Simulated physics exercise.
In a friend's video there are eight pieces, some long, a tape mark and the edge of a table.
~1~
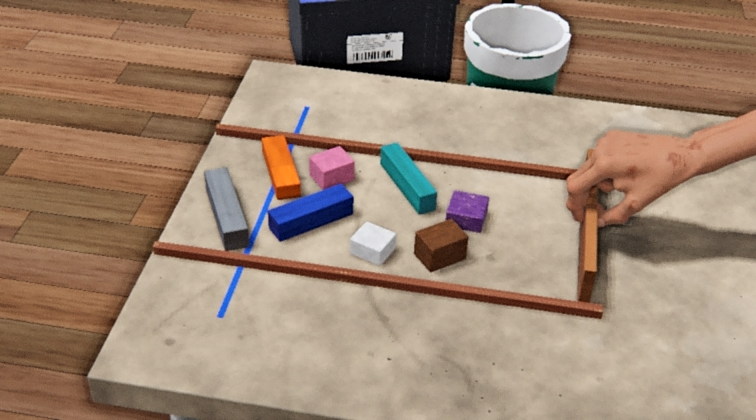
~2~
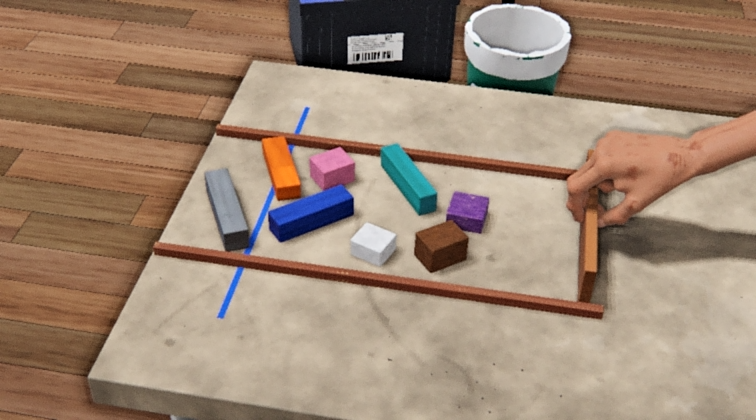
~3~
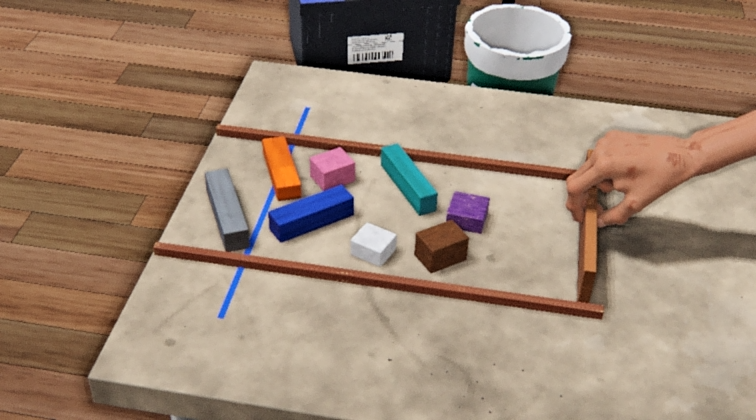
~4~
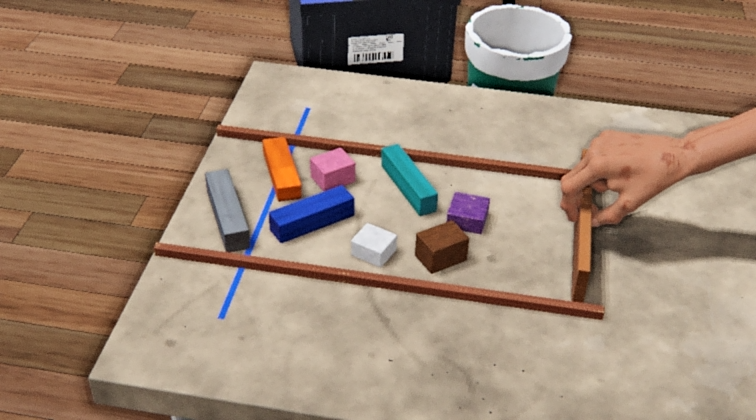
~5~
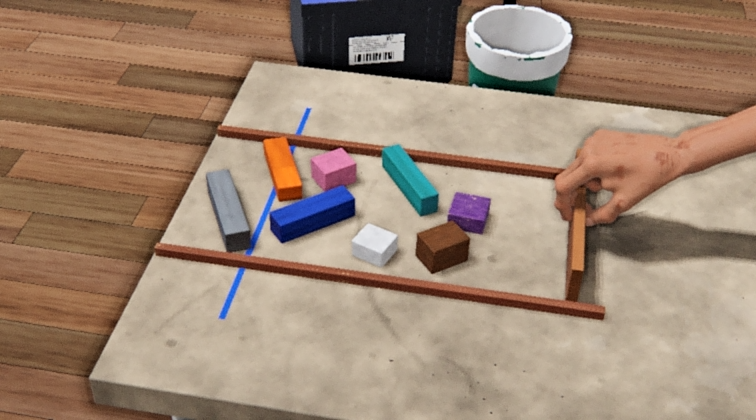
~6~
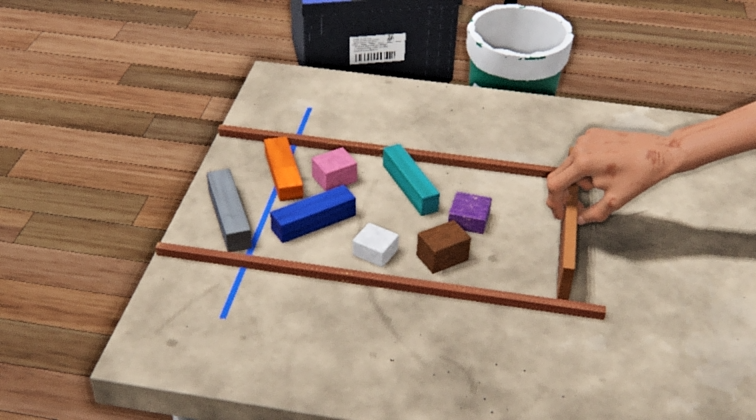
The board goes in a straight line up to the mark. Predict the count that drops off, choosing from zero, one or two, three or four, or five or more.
The count is one or two.
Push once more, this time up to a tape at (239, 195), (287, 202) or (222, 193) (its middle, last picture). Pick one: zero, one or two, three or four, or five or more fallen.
Trial 1 - three to four; trial 2 - just one or two; trial 3 - five or over.
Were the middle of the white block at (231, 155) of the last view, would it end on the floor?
In the end it falls away.
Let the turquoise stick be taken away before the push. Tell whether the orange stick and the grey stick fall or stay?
Looking at each, the orange stick holds its spot and the grey stick drops away.
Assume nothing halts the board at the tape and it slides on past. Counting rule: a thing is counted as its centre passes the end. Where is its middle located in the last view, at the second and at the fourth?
At (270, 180) for the second, at (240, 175) for the fourth.
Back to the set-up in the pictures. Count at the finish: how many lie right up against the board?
The count in contact is 3.
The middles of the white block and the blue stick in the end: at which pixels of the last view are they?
They finish at roughly (208, 226) and (196, 201) respectively.
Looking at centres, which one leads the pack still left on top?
It's the orange stick.
A little later, none off yet; grey stick at rest near (229, 209); orange stick at rest near (283, 168); blue stick at rest near (314, 213).
Next, none off yet; grey stick at rest near (229, 209); orange stick at rest near (283, 168); blue stick moving near (302, 214).
Later still, none off yet; grey stick shifted a little near (194, 206); orange stick shifted a little near (243, 163); blue stick shifted about its own width near (238, 207).
When it is over, the number that fall off is one or two; down, grey stick.
